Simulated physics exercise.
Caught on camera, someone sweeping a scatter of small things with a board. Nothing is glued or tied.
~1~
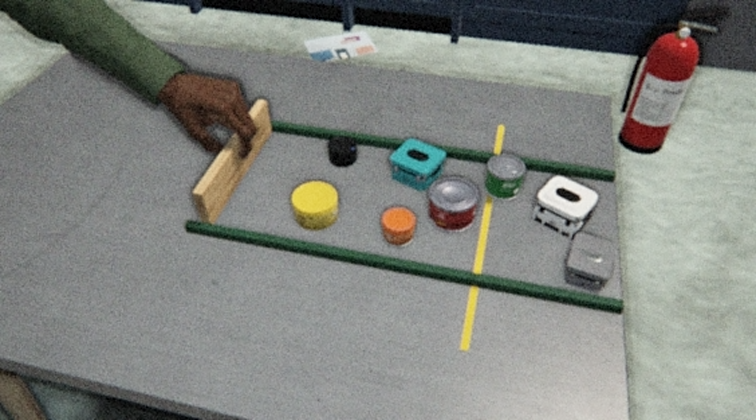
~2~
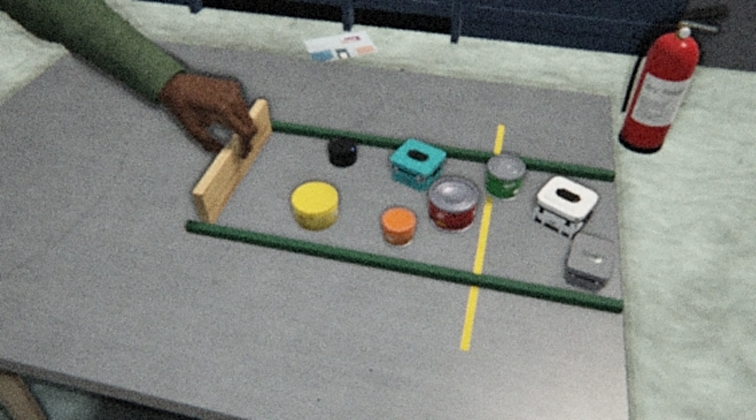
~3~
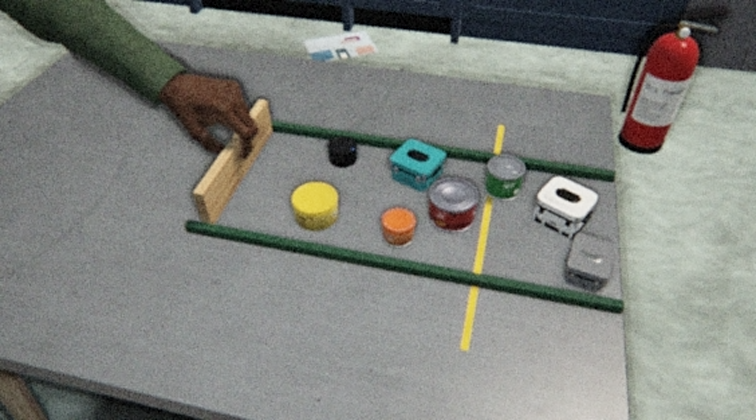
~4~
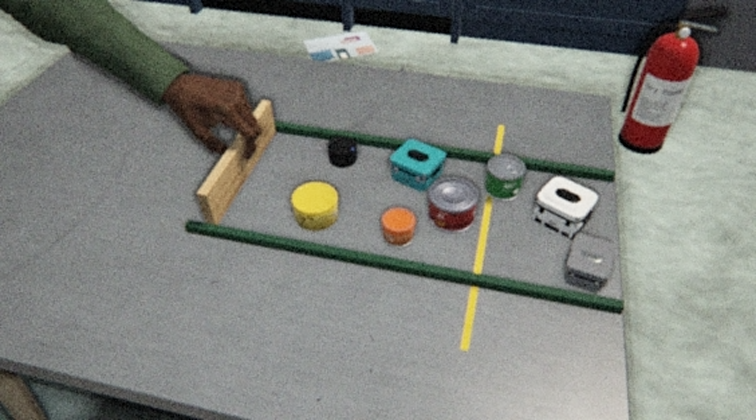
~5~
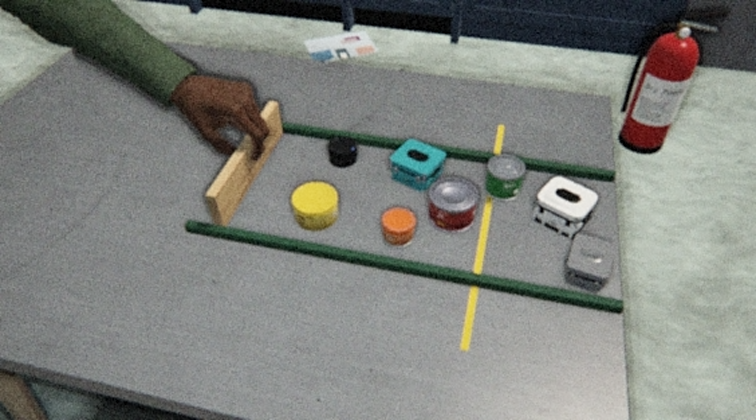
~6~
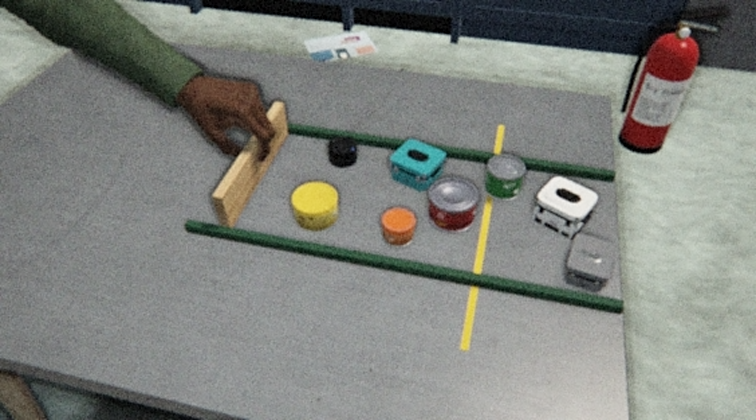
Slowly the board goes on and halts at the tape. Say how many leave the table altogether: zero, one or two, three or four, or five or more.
Outcome: The number that fall off is zero.
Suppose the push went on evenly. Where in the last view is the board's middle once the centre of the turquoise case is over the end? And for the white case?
For the turquoise case at (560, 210), for the white case at (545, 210).
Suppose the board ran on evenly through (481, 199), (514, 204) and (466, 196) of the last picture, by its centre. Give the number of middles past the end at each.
Place by place, 0, 0 and 0.
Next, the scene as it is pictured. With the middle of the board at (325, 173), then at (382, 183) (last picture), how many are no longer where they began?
The counts are 2 and 4.
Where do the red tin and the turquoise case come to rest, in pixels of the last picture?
The red tin at (512, 210), the turquoise case at (545, 184).
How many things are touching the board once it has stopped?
3 of them.
Soon after, none off yet; grey case at rest near (588, 264); white case at rest near (565, 207); green tin at rest near (504, 178).
At rest, the number that fall off is zero.
